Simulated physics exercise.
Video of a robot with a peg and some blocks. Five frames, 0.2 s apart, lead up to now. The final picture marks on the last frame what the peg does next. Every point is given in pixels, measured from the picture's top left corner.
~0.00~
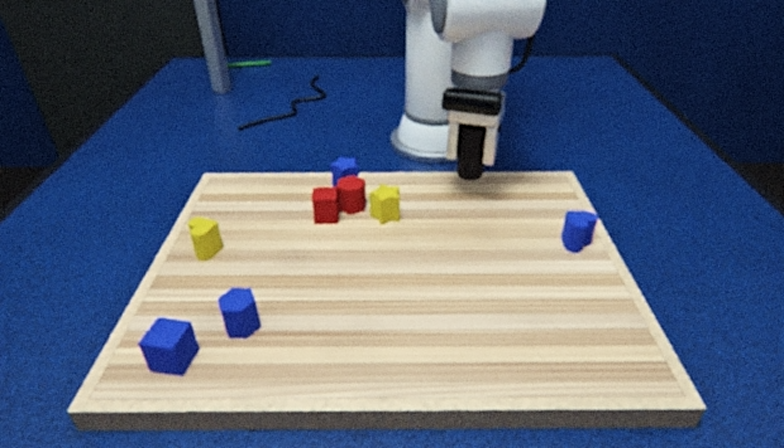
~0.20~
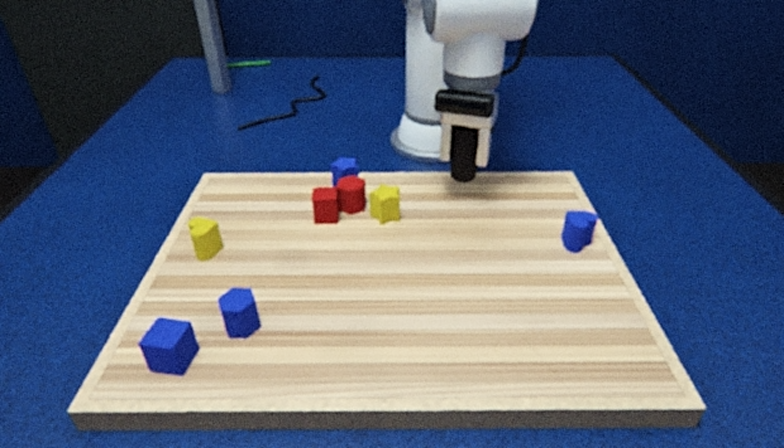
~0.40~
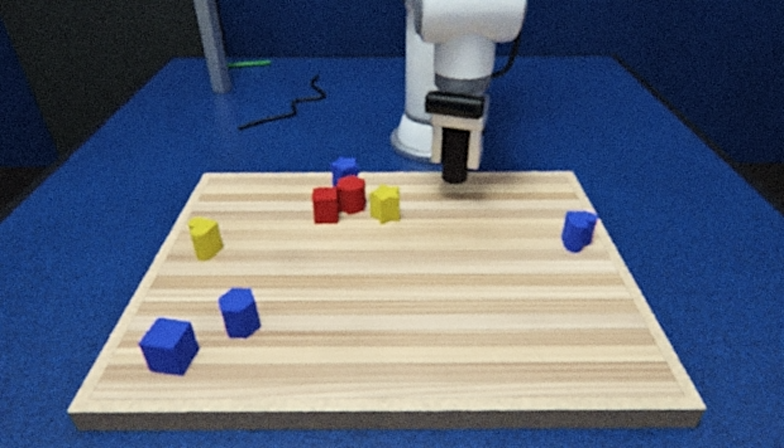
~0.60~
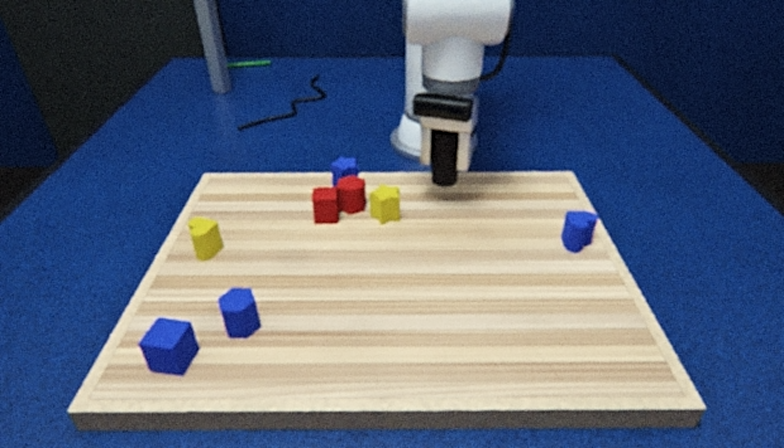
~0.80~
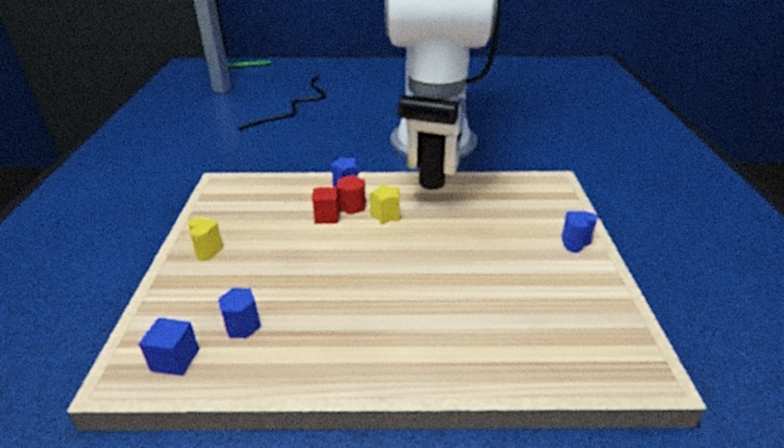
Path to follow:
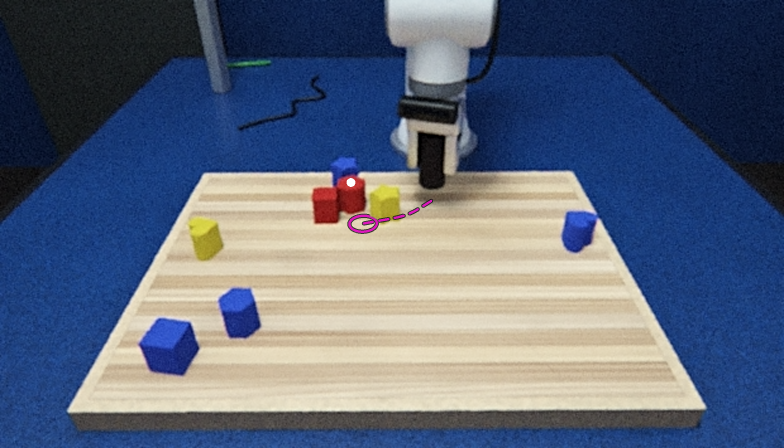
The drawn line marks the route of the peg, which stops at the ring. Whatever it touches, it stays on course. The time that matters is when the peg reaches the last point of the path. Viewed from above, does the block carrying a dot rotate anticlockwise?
I expect not.
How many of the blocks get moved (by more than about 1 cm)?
3 or more blocks.
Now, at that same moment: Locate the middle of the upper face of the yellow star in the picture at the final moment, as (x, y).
It will end up at (336, 200).
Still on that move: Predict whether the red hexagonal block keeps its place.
The red hexagonal block will not stay where it is.
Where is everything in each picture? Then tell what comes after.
In the first picture, peg tip (470, 175); block tops, red square block (324, 193); red hexagonal block (351, 182); yellow star (386, 191).
In the second picture, peg (463, 177); blocks unchanged.
In the third picture, peg (455, 179); blocks unchanged.
In the fourth picture, peg (444, 181); blocks unchanged.
In the fifth picture, peg (432, 184); red square block (324, 193); red hexagonal block (351, 182); yellow star (386, 191).
Path on the board, from (431, 201) over (414, 212) and (390, 219) to (363, 224); the dot is on the red hexagonal block.
One third of the way, peg (414, 195); nothing pushed yet.
Two thirds of the way, peg (390, 202); red hexagonal block (348, 182); yellow star (364, 195).
At the end, peg (362, 206); red square block (313, 193), turned 25° anticlockwise; red hexagonal block (340, 182), turned 50° clockwise; yellow star (336, 200).
